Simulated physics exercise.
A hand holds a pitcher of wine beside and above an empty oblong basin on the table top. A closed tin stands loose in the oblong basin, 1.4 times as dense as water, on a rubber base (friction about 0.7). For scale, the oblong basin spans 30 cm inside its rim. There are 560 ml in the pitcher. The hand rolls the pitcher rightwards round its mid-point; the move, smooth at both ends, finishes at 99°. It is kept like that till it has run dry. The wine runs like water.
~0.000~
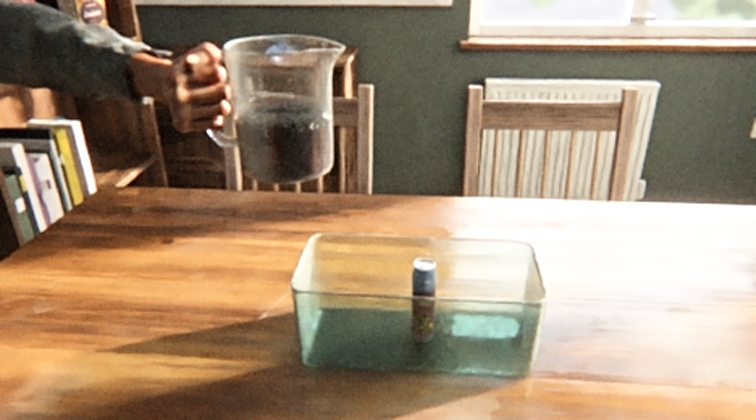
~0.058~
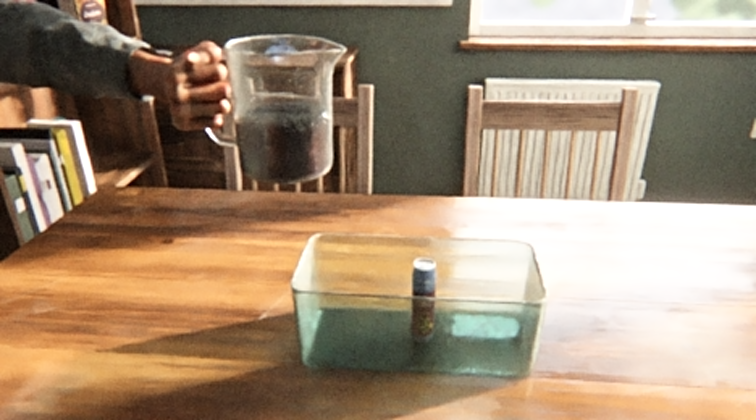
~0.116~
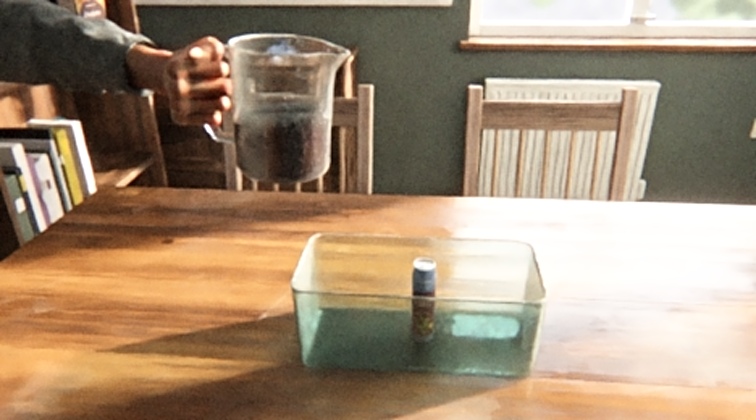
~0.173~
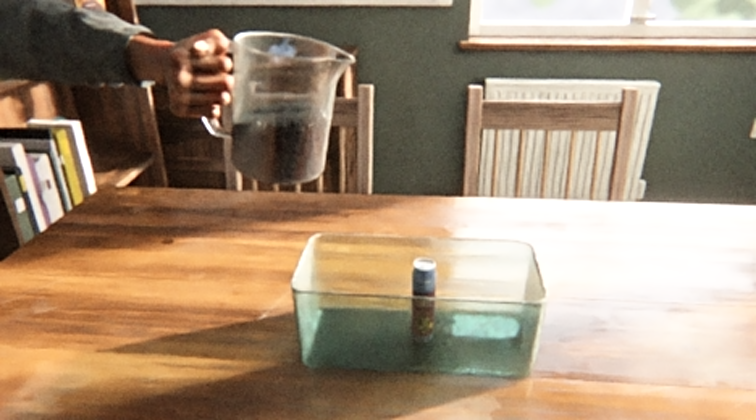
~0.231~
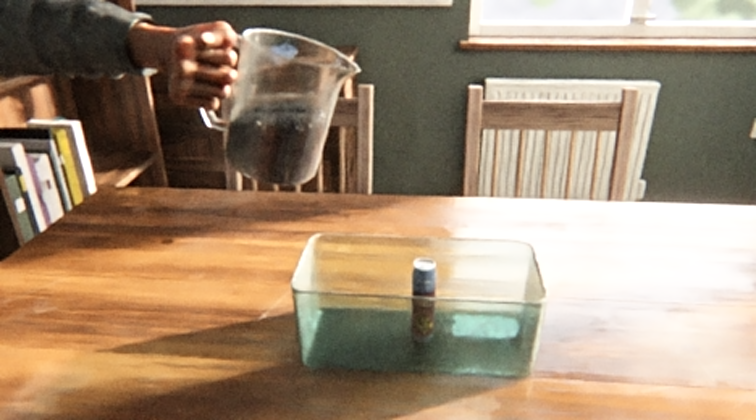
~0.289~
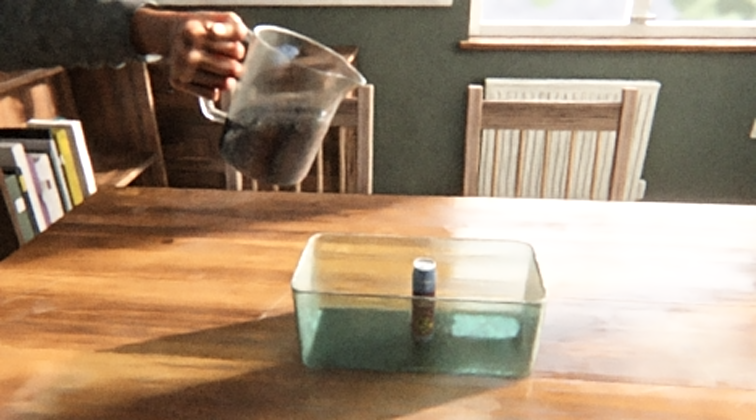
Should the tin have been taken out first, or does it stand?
It topples.
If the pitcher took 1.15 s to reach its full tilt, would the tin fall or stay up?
The tin goes over.
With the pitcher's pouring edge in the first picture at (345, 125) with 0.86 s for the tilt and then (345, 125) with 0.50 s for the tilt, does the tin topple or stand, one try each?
First it remains upright; then it topples.
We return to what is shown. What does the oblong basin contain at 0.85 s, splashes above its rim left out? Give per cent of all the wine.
About 24 per cent.
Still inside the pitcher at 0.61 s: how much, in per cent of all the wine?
Some 96 per cent.
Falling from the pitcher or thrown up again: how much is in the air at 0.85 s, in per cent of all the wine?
About 32 per cent.
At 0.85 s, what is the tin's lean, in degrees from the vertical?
It is at some 5°.
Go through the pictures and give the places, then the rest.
The first frame shows tilt 0°; pouring edge (345, 47); surface from (241, 112) to (329, 114); the oblong basin's rim runs from (302, 261) to (540, 271); the tin's top is at (424, 268).
The second frame shows tilt 1°; pouring edge (346, 48); surface from (240, 113) to (329, 114).
The third frame shows tilt 4°; pouring edge (349, 53); surface from (240, 114) to (329, 113).
The fourth frame shows tilt 10°; pouring edge (354, 60); surface from (239, 114) to (328, 113).
The fifth frame shows tilt 17°; pouring edge (360, 70); surface from (237, 114) to (328, 114).
The sixth frame shows tilt 25°; pouring edge (365, 82); surface from (232, 112) to (329, 114).
After 0.61 s the tilt is 80° and 95 per cent is still to pour; the tin stands where it began.
After 0.85 s the tilt is 99° and 44 per cent is still to pour; the tin stands where it began.
After 1.09 s the tilt is 99° and 13 per cent is still to pour; the tin lies on its side.
After 1.36 s the tilt is 99° and 3 per cent is still to pour; the tin lies on its side.
In the end the tin lies on its side.
